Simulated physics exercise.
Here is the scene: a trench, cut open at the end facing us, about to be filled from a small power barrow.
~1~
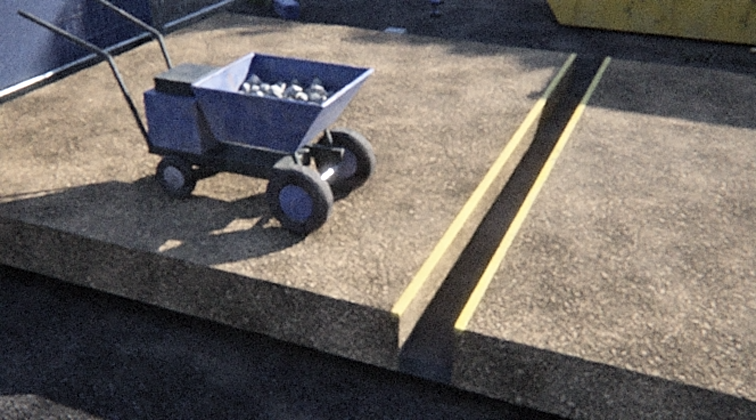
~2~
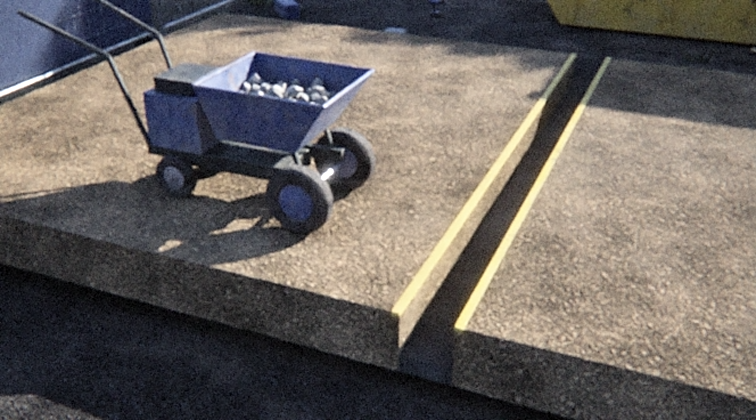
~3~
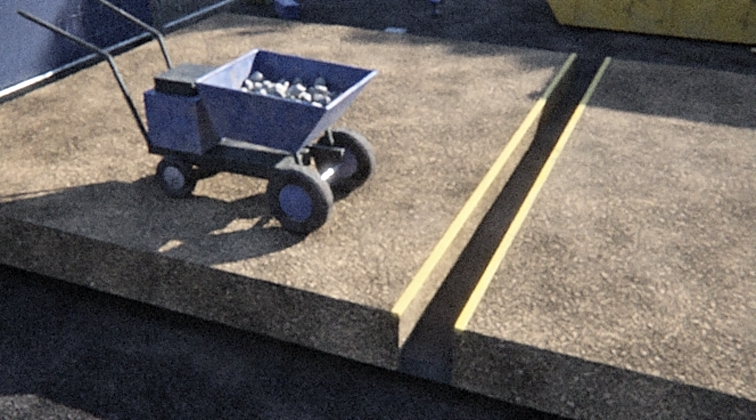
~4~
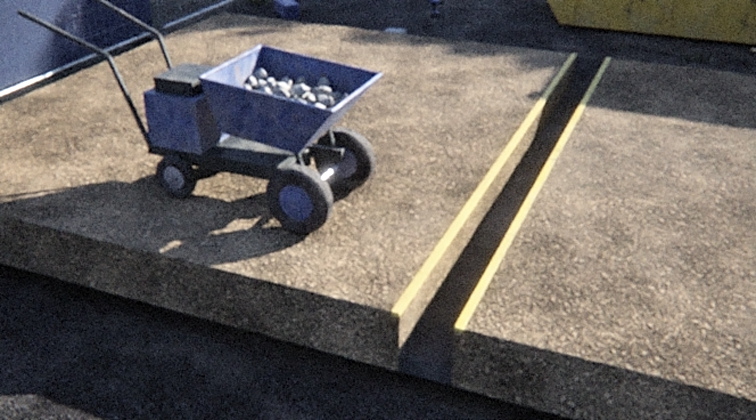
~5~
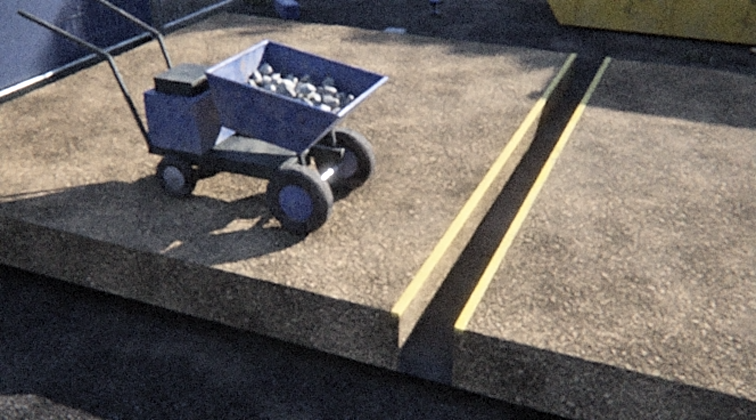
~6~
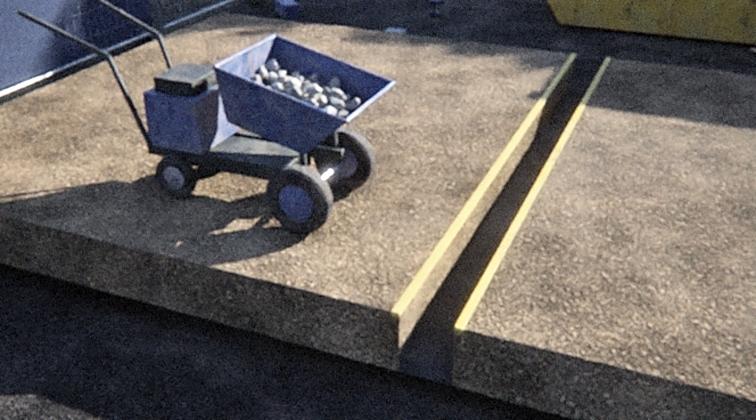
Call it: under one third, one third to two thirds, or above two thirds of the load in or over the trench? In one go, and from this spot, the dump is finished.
One third to two thirds, I'd call it.
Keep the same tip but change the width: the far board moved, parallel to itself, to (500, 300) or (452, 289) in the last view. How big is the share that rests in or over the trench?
Roughly 50 per cent, and 50 per cent.
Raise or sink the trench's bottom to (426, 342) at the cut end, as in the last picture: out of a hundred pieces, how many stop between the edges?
The share would be around 50 in a hundred.
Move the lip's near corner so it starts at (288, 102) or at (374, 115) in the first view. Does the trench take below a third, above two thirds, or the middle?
Lab note - position 1: Under a third; position 2: More than two thirds.
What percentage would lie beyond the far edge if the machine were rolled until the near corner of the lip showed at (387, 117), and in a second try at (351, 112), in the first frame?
40 % for the first, 0 % for the second.
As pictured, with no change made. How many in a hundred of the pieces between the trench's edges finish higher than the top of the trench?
Around 0 per cent.
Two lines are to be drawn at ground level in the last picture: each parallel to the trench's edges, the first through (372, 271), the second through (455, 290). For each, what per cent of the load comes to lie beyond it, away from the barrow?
Respectively 80 and 20 %.
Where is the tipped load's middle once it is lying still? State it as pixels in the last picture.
I'd say the middle ends up at about (461, 266).
Just after the last frame, skip tipped steeply; every one in the skip.
A moment on, skip tipped right over; almost all in the skip; about a tenth short of the trench; just a few in or heaped over the trench.
Further on, skip tipped right over; roughly a quarter in the skip; roughly a quarter short of the trench; roughly half in or heaped over the trench.
When it is over, skip tipped right over; roughly a quarter in the skip; roughly a third short of the trench; roughly half in or heaped over the trench; not one beyond it.
